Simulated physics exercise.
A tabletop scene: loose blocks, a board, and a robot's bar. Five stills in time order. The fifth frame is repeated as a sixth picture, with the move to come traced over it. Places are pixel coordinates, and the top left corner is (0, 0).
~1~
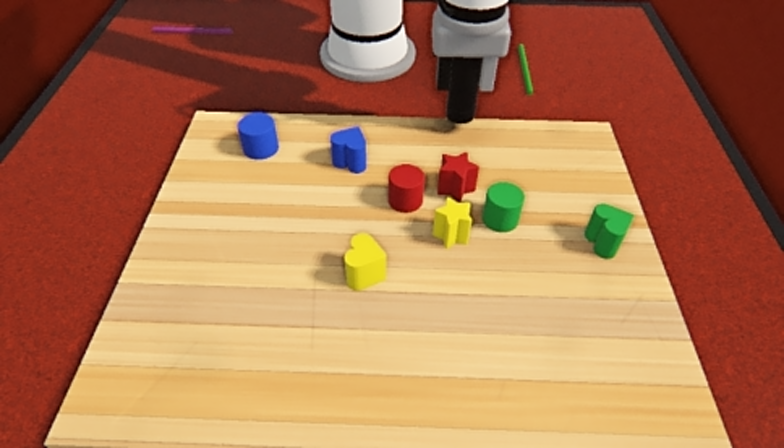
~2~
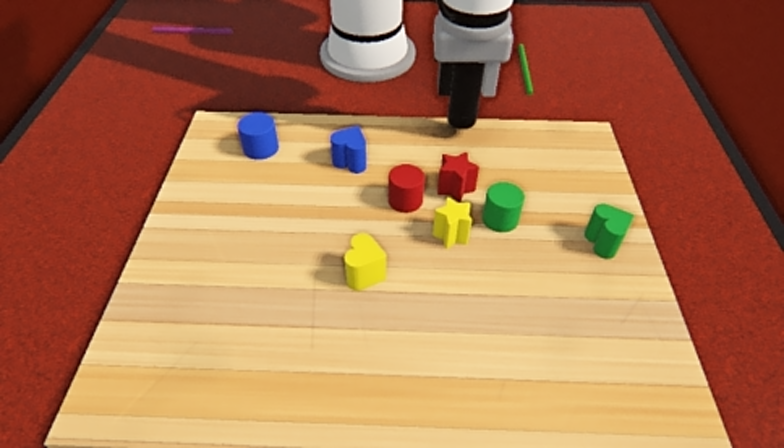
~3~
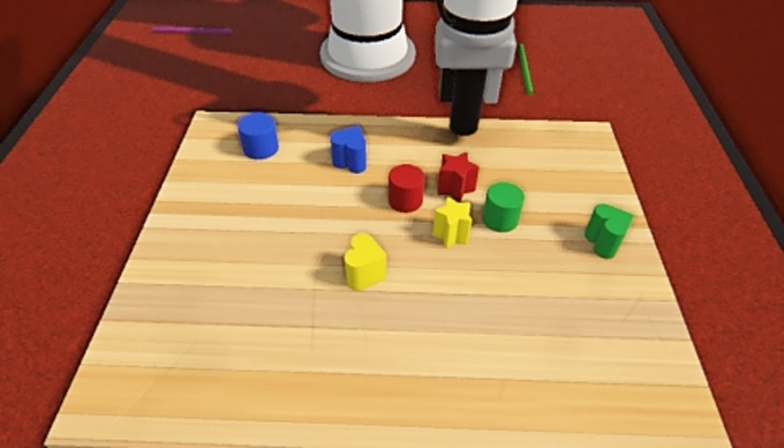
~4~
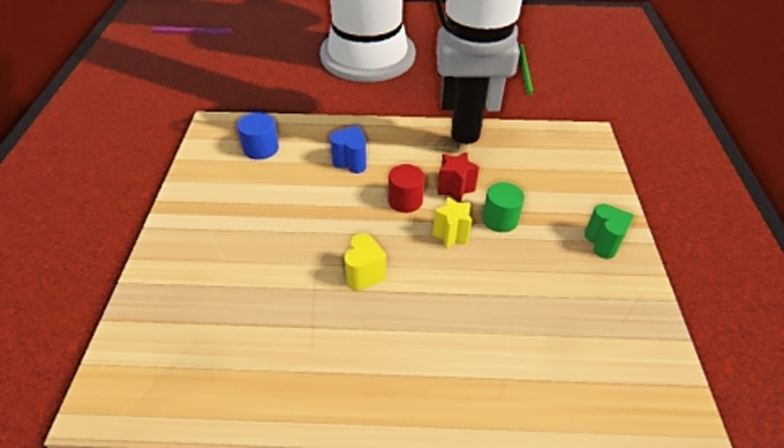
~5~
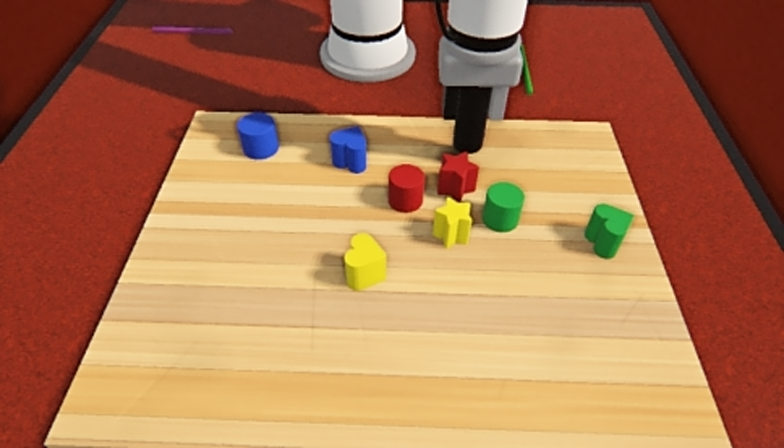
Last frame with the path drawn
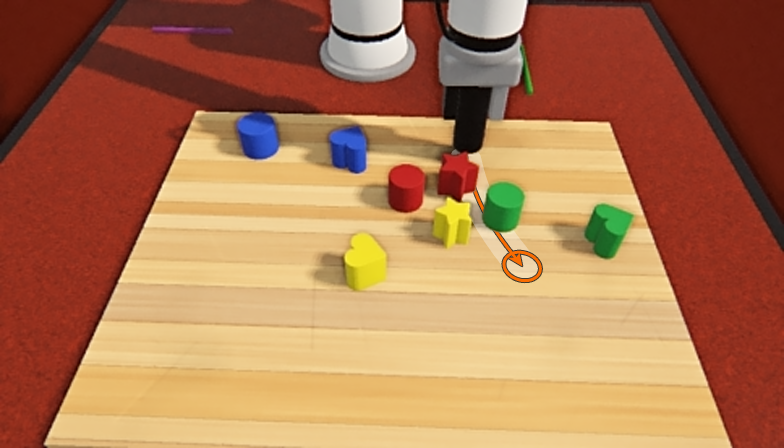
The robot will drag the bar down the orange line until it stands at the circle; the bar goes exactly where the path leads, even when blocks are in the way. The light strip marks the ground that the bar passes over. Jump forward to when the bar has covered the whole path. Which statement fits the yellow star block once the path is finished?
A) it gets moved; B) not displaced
(B)
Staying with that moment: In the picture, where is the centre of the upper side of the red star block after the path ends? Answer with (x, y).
The middle of its upper face will lie at (456, 185).
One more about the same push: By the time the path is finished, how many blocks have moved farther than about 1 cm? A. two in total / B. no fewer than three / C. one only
A: Two in total.
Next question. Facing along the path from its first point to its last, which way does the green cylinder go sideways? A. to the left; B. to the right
My pick is A.
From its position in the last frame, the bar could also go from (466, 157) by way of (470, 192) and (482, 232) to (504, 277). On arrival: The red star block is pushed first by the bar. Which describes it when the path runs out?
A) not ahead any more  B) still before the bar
The correct letter is A.
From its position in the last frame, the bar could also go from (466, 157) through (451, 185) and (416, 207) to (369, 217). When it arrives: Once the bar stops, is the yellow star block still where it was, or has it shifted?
It shifts position.
Drawn move, from (466, 157) through (482, 208) to (522, 266).
On the path given first. One third of the way, bar (477, 179); red star block (453, 178), turned 55° clockwise.
Two thirds of the way, bar (496, 216); red star block (456, 185), turned 100° clockwise; green cylinder (533, 219).
At the end, bar (525, 255); yellow star block still; red star block (456, 185), turned 100° clockwise; green cylinder (569, 242).
